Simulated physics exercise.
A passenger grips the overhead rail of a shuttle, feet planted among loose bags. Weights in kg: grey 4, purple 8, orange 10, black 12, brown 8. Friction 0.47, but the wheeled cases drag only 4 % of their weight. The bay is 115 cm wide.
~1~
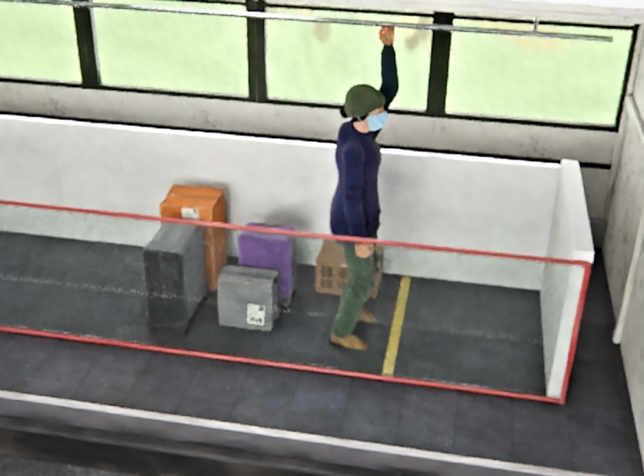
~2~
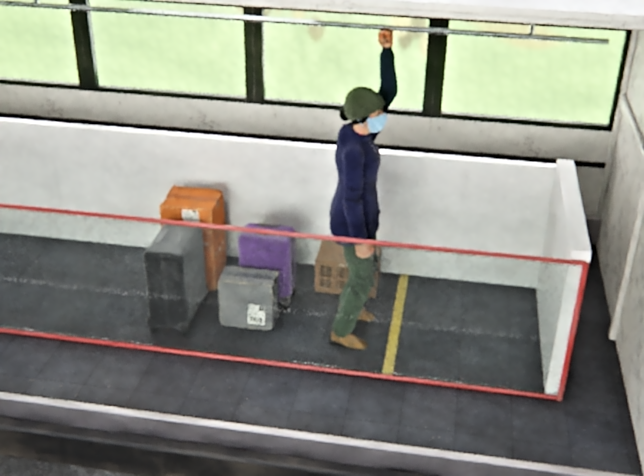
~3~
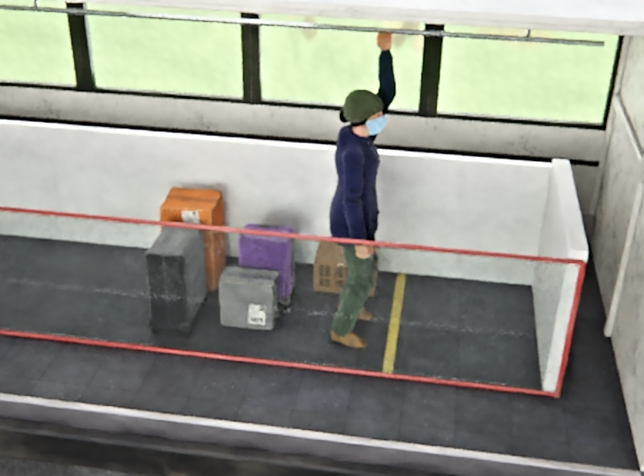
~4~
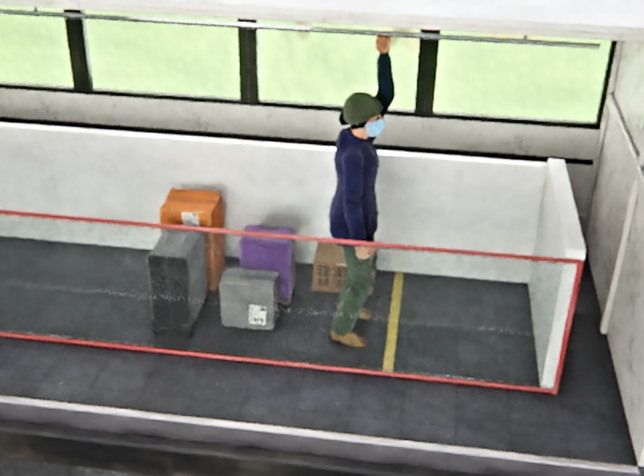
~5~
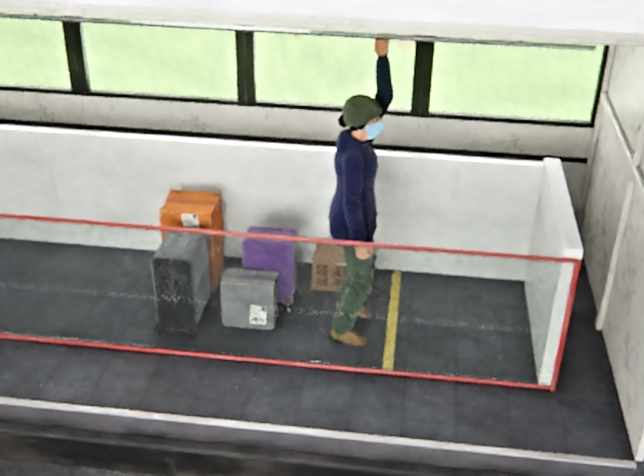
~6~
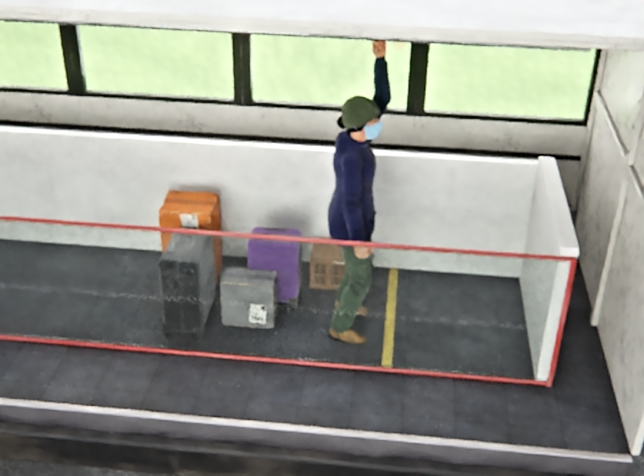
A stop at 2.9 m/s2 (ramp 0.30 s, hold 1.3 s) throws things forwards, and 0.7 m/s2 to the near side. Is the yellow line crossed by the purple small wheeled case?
Here the purple small wheeled case halts before the yellow line.
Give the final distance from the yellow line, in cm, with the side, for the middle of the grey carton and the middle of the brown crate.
Grey carton 50 short, brown crate 40 short.
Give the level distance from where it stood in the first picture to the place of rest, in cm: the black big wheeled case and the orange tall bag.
Black big wheeled case 60, orange tall bag 0.
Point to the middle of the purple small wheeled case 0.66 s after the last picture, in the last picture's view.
Around (315, 278).
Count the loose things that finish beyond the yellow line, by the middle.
In all, 0.
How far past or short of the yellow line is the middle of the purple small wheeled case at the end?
Some 50 cm short of it.
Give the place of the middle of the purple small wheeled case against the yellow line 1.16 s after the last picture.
About 50 cm short of it.
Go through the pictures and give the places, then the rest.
Purple small wheeled case (268, 266), grey carton (249, 298), in the first frame.
Purple small wheeled case (268, 266), grey carton (249, 298), in the second frame.
Purple small wheeled case (267, 266), grey carton (249, 299), in the third frame.
Purple small wheeled case (268, 267), grey carton (250, 299), in the fourth frame.
Purple small wheeled case (270, 267), grey carton (250, 299), in the fifth frame.
Purple small wheeled case (275, 268), grey carton (250, 298), in the sixth frame.
Then, 0.26 s after the last picture the purple small wheeled case is 56 cm short of the yellow line, tilted 0°, near (308, 275) in the last picture's view.
Then, 0.66 s after the last picture the purple small wheeled case is 51 cm short of the yellow line, tilted 0°, near (315, 278) in the last picture's view.
Then, 1.16 s after the last picture the purple small wheeled case is 51 cm short of the yellow line, tilted 0°, near (315, 279) in the last picture's view.
At rest, grey carton stops short of the yellow line; purple small wheeled case stops short of the yellow line; orange tall bag stops short of the yellow line; black big wheeled case stops short of the yellow line; brown crate stops short of the yellow line.
